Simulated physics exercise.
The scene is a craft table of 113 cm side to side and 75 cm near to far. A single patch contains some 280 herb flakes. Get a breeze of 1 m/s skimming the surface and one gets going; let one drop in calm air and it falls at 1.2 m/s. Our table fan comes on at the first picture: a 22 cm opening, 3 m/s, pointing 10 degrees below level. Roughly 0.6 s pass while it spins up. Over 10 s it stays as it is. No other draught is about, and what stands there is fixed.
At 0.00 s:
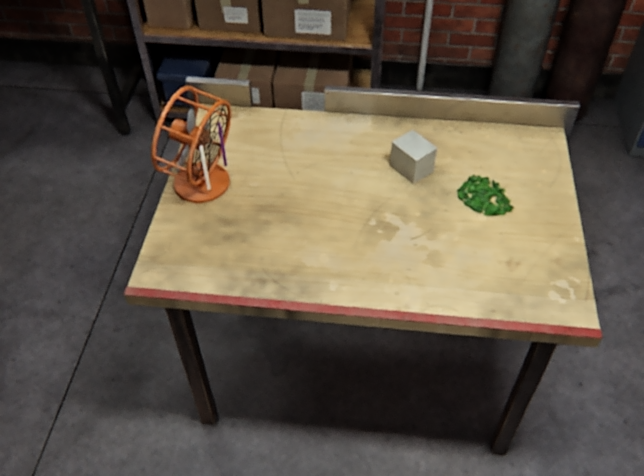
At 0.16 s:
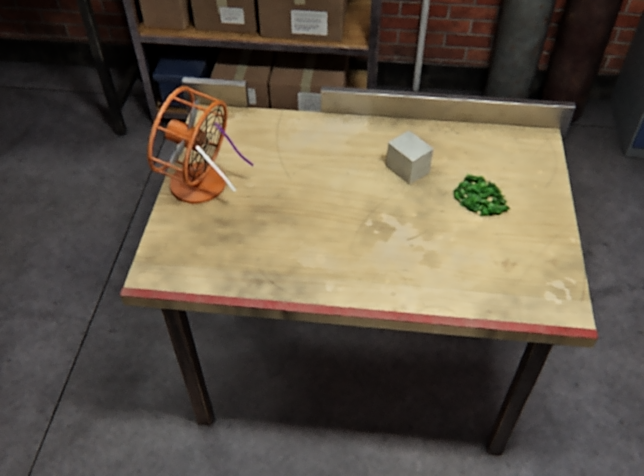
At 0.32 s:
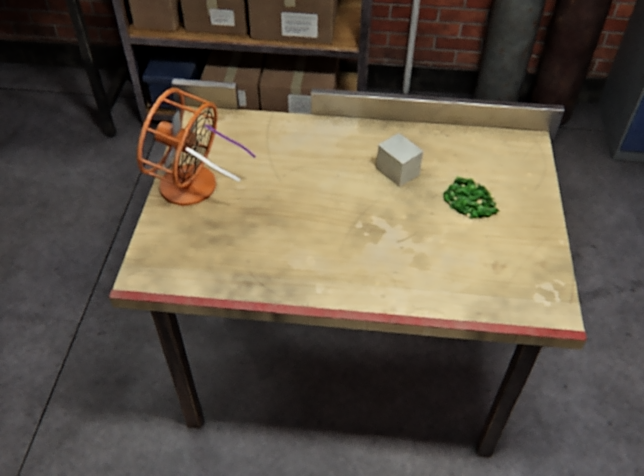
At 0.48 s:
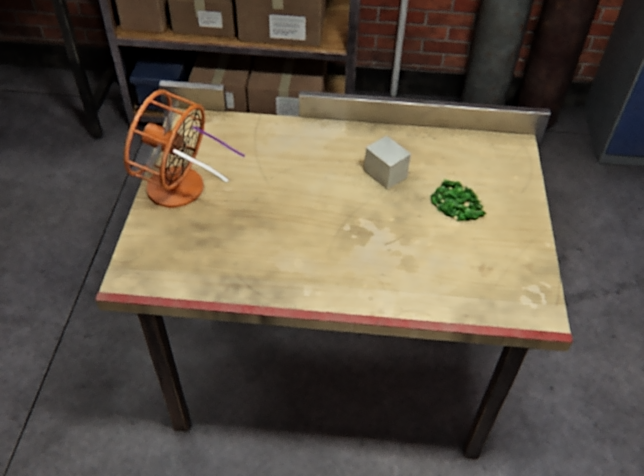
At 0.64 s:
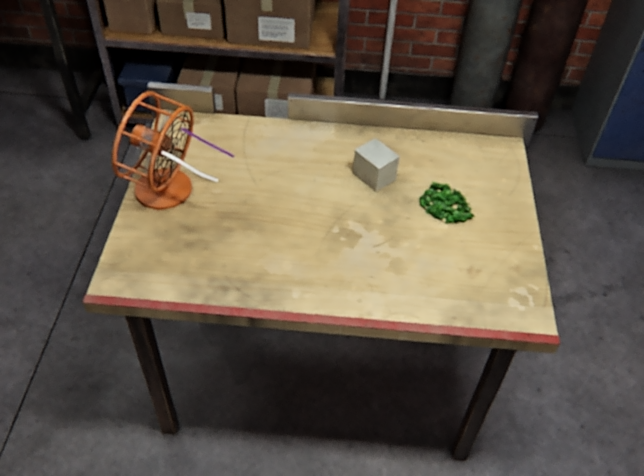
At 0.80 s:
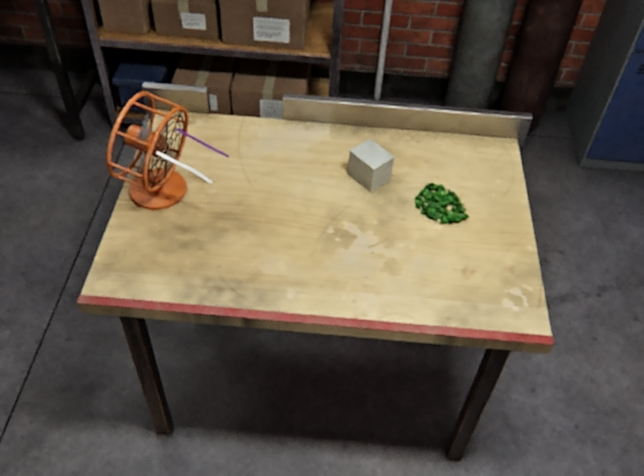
Ribbons on an orange table fan flutter at the left of a pale wooden craft table, seen from above and in front in a brick-walled room with a grey floor. A grey block sits right of centre beside a patch of green flakes, with a red strip along the near edge and boxes shelved behind. The white and purple ribbons swing out rightward and stay raised, the flakes lie still, and the view drifts gently right.
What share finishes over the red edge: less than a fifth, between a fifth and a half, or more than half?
Herb flakes: Fewer than one in five finish over the red edge.
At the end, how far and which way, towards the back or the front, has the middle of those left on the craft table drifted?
Rearward, by about 15 cm.
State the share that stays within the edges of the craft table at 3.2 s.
Some 30 per cent at that time.
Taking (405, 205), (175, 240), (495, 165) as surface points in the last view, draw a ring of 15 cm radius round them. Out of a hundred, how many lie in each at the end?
Taking the spots one by one, around 2 %, 0 % and 15 %.
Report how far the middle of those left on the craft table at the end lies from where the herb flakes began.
About 15 centimetres.
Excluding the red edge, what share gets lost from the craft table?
I would put it at around 80 per cent.
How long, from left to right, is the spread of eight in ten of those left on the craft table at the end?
Spread, left to right: Approx. 20 cm.
After 2.0 s, 0 % are over the red edge; the middle of those still in play is near (479, 177); 70 % have settled or left.
After 3.2 s, 0 % are over the red edge; the middle of those still in play is near (481, 174); 77 % have settled or left.
After 5.5 s, 0 % are over the red edge; the middle of those still in play is near (479, 174); 84 % have settled or left.
After 10.0 s, at the end, 0 % are over the red edge; the middle of those still in play is near (472, 177).
